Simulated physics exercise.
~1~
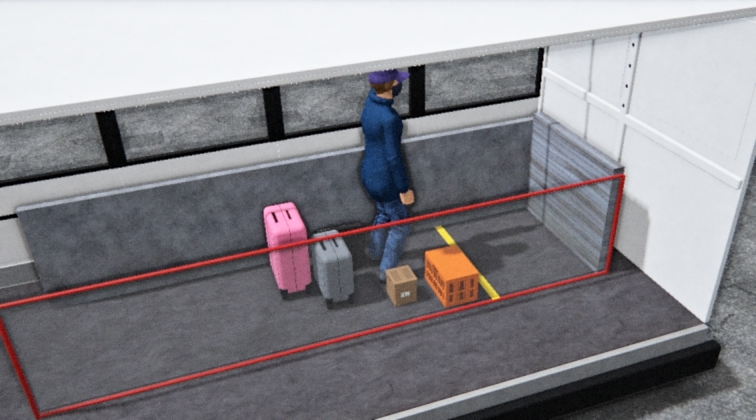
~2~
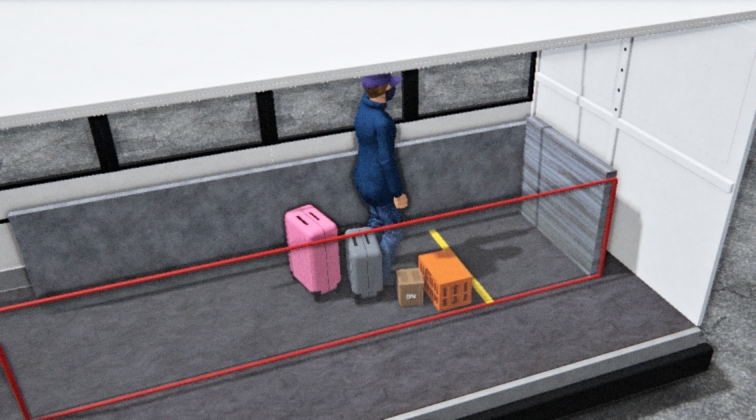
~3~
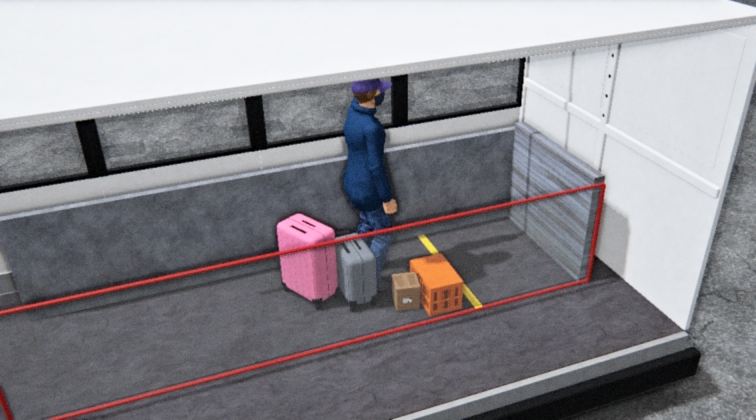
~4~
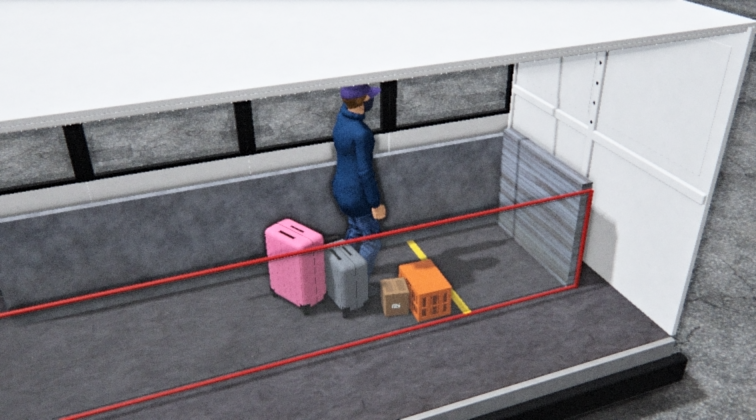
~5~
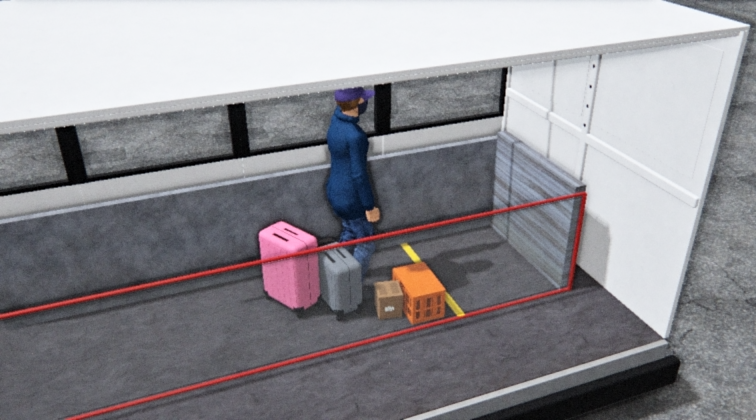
Pink and grey wheeled suitcases and a small brown box shifting right toward an orange crate, all stopping short of a yellow line.
